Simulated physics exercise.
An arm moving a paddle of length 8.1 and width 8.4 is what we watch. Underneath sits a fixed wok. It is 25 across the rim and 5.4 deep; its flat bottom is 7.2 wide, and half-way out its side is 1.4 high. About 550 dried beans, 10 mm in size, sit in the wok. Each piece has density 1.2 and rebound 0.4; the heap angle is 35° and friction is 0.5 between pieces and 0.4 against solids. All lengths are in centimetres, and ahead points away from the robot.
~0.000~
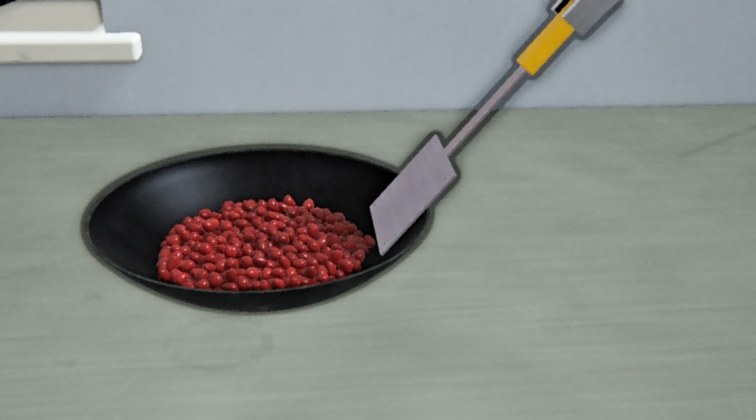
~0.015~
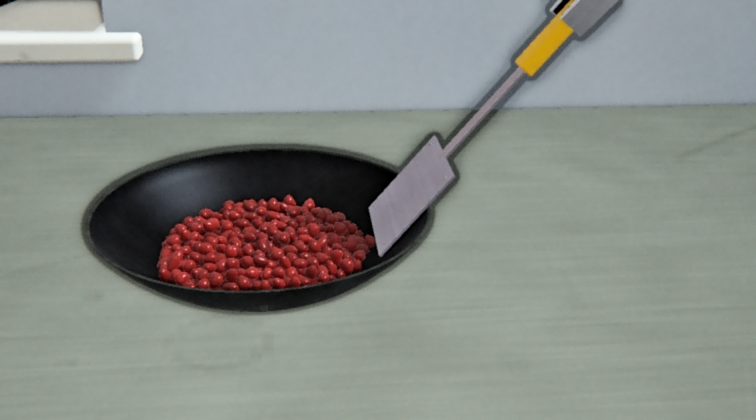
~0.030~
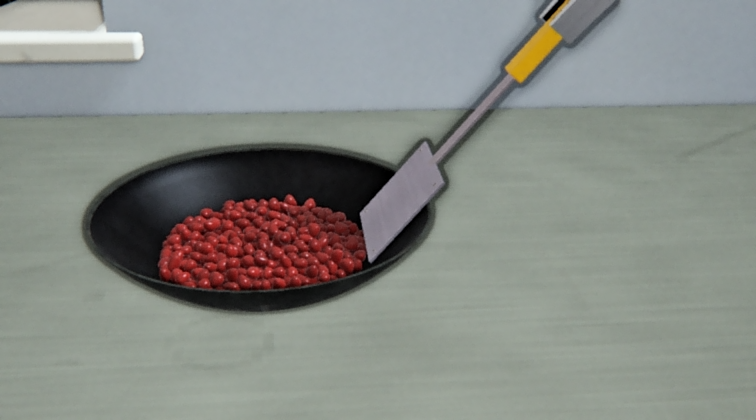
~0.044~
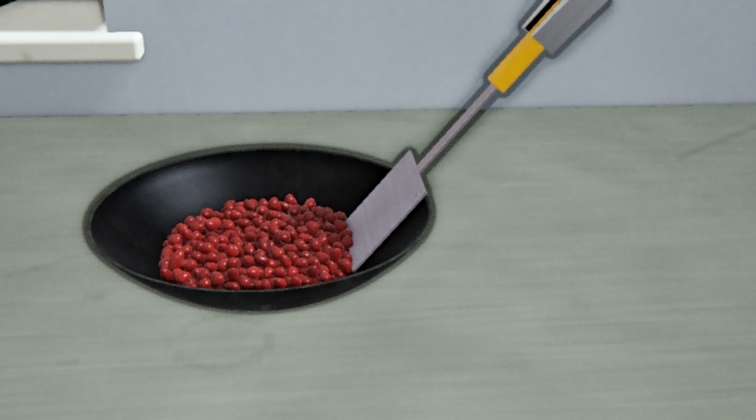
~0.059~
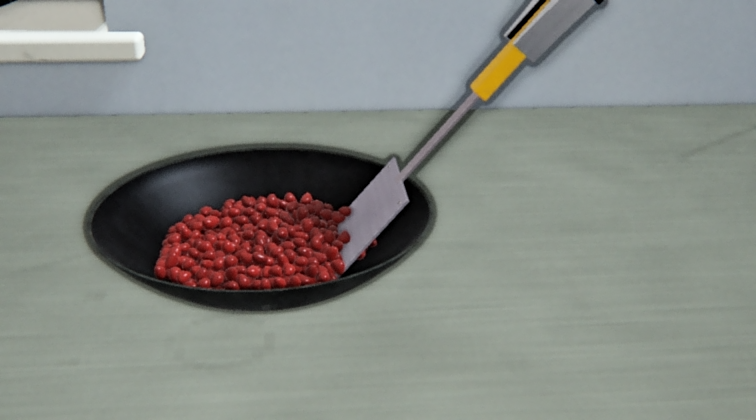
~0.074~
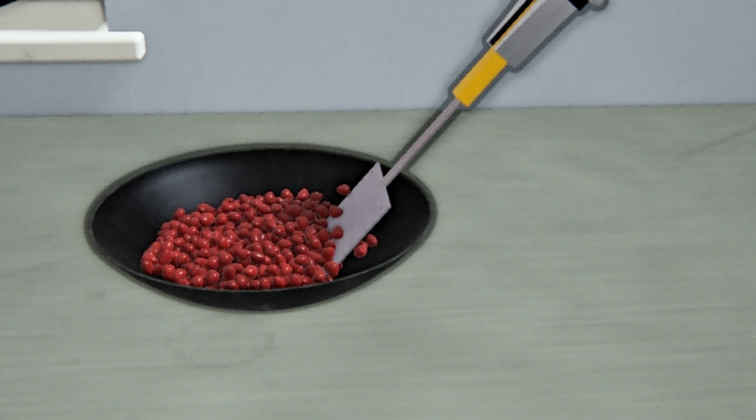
A black wok of small red beans sat on a greenish surface as a robot arm's flat grey paddle dipped in from the right and slid left, nudging the pile slightly leftward.
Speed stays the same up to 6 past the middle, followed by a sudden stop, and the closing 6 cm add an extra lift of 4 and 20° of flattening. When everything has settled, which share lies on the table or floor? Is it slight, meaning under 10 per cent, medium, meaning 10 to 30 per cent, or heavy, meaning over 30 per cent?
It is medium, from 10 to 30 per cent.
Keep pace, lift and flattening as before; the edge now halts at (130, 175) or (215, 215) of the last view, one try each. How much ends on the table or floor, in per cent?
I'd say roughly 45 per cent, then roughly 5 per cent.
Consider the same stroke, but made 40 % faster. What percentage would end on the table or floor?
30 per cent, about.
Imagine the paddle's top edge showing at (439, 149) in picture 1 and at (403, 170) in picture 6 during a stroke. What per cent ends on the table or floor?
Roughly 5 %.
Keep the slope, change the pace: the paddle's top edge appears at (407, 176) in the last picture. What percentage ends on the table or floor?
My guess is around 5 percent.
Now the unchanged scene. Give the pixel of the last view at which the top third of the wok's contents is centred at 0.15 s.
The middle sits at approx. (183, 219).
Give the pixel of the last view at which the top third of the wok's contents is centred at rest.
I'd say around pixel (157, 228).
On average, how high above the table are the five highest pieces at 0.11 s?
I'd say close to 6 cm on average.
By 0.11 s, sloping 50°, highest piece 11 above the table; 552 in the wok, 1 on the blade or in flight.
By 0.15 s, sloping 41°, highest piece 14 above the table; 552 in the wok, 1 on the blade or in flight.
By 0.36 s, sloping 30°, highest piece 7 above the table; 442 in the wok, 79 on the table or floor, 32 on the blade or in flight.
By 1.41 s, sloping 30°, highest piece 6 above the table; 441 in the wok, 112 on the table or floor.
Final count, 441 in the wok, 112 on the table or floor. That is 20 % on the table or floor.
